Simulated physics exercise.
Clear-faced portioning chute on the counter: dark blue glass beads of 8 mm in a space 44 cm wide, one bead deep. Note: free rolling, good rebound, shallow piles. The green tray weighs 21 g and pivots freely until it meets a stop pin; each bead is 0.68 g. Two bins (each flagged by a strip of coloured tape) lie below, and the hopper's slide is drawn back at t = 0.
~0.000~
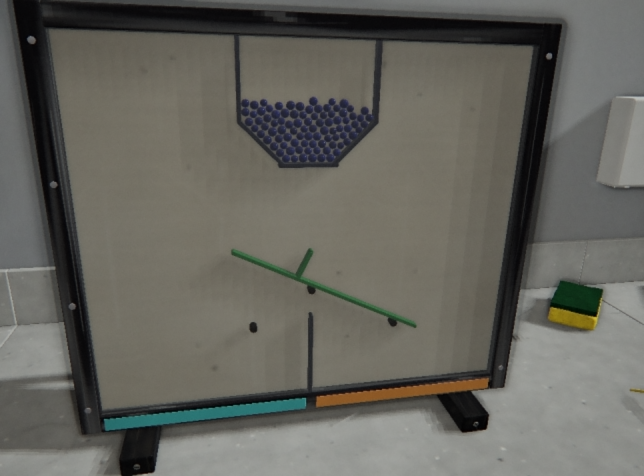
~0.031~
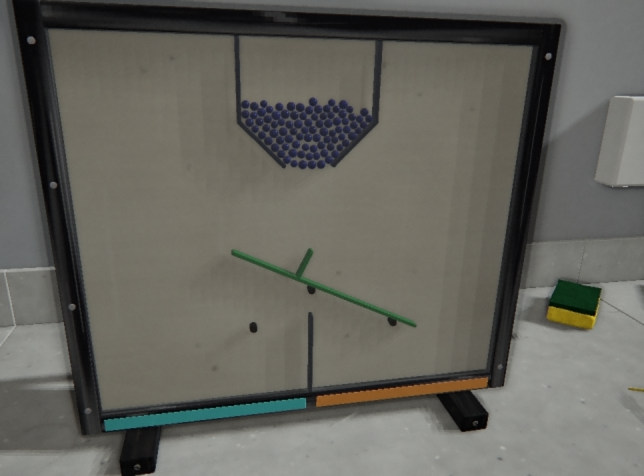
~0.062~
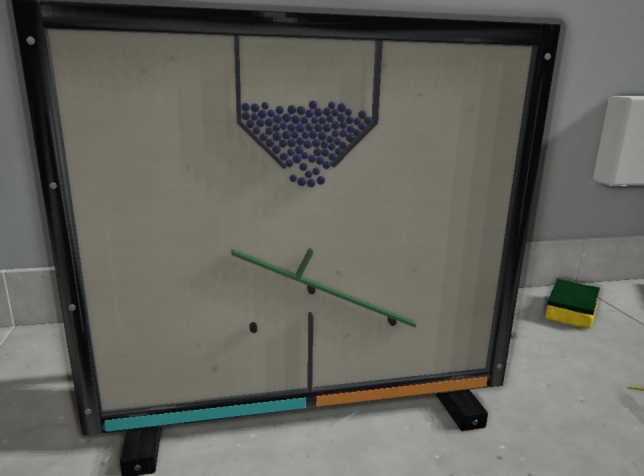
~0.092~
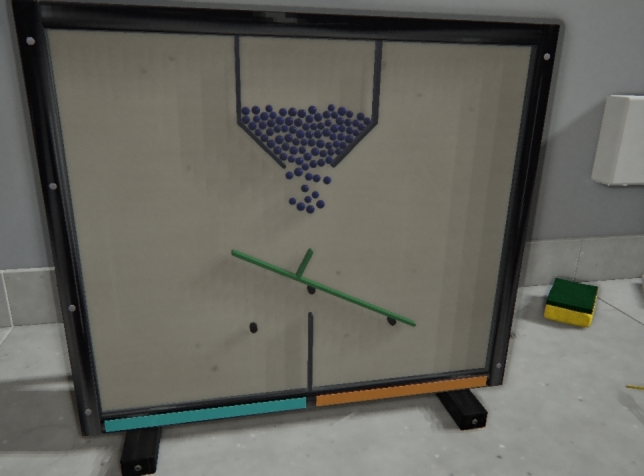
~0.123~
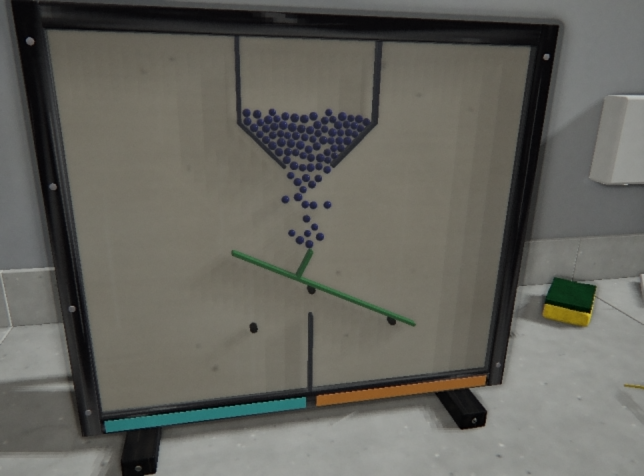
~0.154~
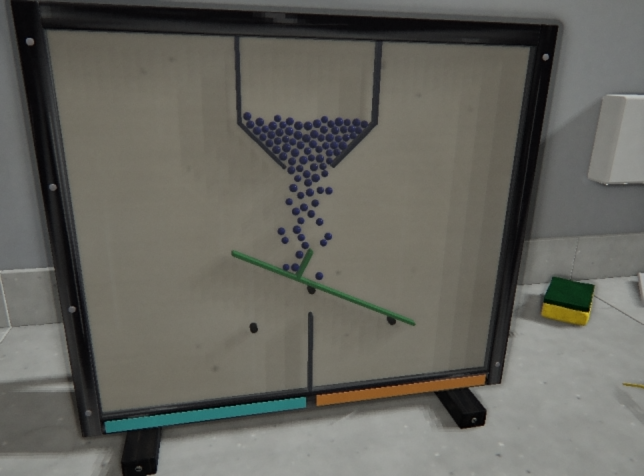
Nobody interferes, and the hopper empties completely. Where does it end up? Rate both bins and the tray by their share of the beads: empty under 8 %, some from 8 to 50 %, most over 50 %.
Turquoise bin: Some; orange bin: Most; tray: Empty.
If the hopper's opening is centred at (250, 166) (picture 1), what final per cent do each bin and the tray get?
The turquoise bin ends with 95 %, the orange bin with 5 %, and the tray with 0 %.
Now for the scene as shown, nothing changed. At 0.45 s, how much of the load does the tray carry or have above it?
Around 70 per cent of the load.
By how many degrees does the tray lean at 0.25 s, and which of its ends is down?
20°, right end low.
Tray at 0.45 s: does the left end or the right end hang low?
Right end.
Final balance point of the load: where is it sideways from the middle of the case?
Roughly 2 centimetres to the right of the centre.
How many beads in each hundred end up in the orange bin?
Share: Around 55 %.
After 0.25 s 70 % have left the hopper; tray right end down 21°; on or over it 65 %, past it to the left 0 %, to the right 0 %.
After 0.45 s 100 % have left the hopper; tray right end down 19°; on or over it 70 %, past it to the left 10 %, to the right 20 %.
At rest by 1.9 s, turquoise bin 45 %, orange bin 55 %, tray 0 %; tray right end down 26°.
